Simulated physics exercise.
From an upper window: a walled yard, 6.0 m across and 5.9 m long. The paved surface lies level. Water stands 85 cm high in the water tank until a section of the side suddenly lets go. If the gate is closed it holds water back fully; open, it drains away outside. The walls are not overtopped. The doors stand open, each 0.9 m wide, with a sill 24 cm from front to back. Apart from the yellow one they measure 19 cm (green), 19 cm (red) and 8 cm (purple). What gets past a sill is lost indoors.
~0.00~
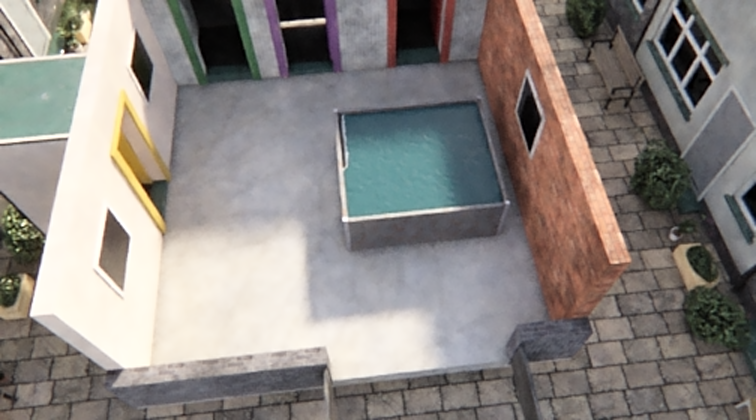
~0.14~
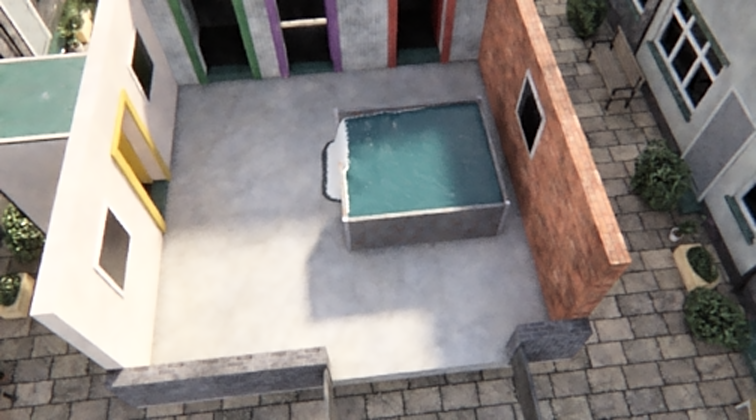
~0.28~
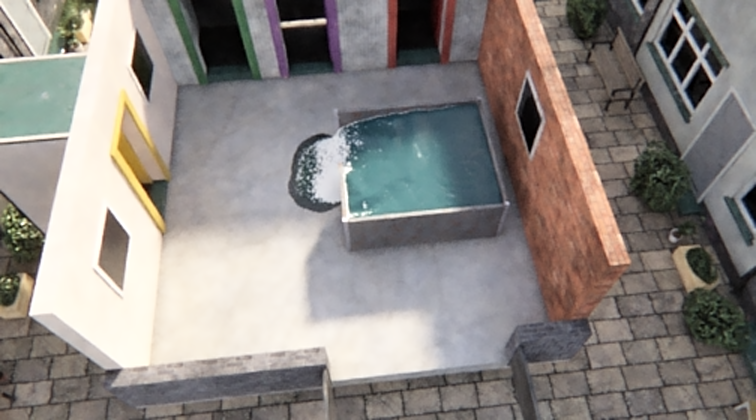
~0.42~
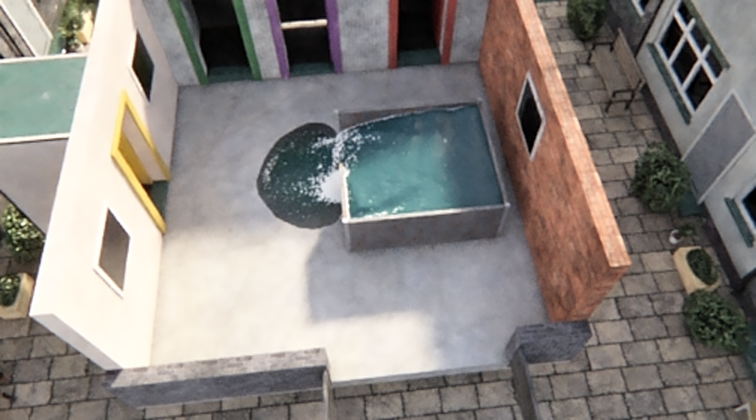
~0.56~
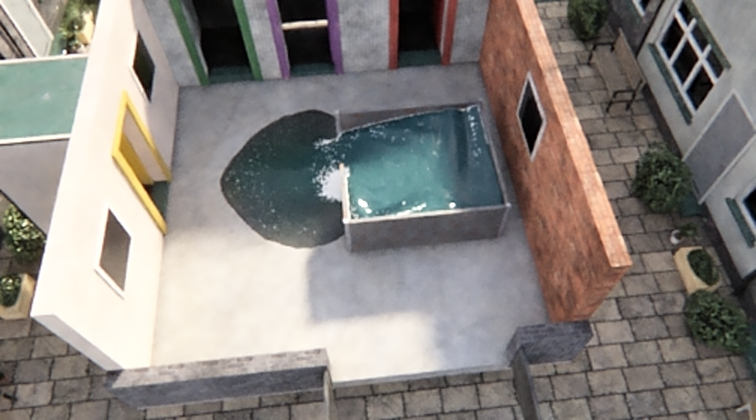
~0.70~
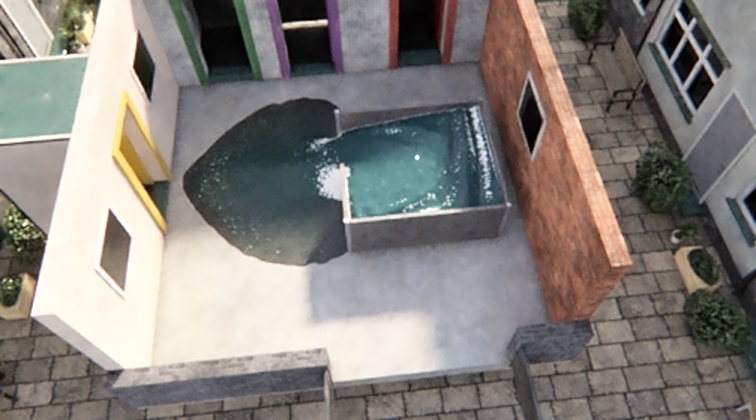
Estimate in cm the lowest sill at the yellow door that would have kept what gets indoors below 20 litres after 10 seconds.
Close to 32 cm is just enough.
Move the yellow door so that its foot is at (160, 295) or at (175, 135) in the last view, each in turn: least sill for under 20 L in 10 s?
About 14.0 and 31 cm.
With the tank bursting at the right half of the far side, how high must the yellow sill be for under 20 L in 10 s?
Some 10.5 cm.
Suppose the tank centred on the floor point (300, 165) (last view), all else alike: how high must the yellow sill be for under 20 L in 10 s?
Then roughly 24 cm.
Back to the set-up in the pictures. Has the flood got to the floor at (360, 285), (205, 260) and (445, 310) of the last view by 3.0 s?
In turn: Still dry, wet, not reached.
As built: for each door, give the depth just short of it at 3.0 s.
Depths in cm: Green 28, red 0, yellow 28, purple 6.
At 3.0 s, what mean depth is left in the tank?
About 41 cm.
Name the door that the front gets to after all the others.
It is the red one.
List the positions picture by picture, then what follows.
The first frame shows still water, 85 cm deep, in the water tank at (416, 158); the yellow door at (145, 169) is dry.
In the second frame, water pours out at (343, 160) and has run 0.3 m, to (327, 193); about 10 cm deep outside, 85 cm at the back.
In the third frame, water pours out at (342, 161) and has run 0.9 m, to (295, 193); about 13 cm deep outside, 85 cm at the back.
In the fourth frame, the front is at (261, 186), 1.5 m from the gap at (343, 163); 2.4 m2 of floor is wet, 85 cm left at the back.
In the fifth frame, water pours out at (344, 163) and has run 2.1 m, to (227, 192); about 6 cm deep outside, 84 cm at the back.
In the sixth frame, water pours out at (344, 163) and has run 2.7 m, to (190, 190); about 5 cm deep outside, 76 cm at the back; 0.5 m in a straight line remain to the yellow door at (147, 170).
After 1.4 s water covers 40 % of the floor, deepest (46 cm) near (333, 166); 20 cm at the yellow door, 58 litres in over its 9 cm sill.
After 3.0 s water covers 45 % of the floor, deepest (34 cm) near (171, 173); 28 cm at the yellow door, 334 litres in over its 9 cm sill.
After 10.0 s water covers 95 % of the floor, deepest (16 cm) near (553, 341); 11 cm at the yellow door, 595 litres in over its 9 cm sill.
At the yellow door as built, the water arrived by 0.9 s and peaked near 34 cm at 2.4 s.
Run again over the same 10 s with other heights there, 68 litres in over 26.5 cm, 6 litres over 35.5 cm. The limit of 20 litres is kept from about 32 cm up.
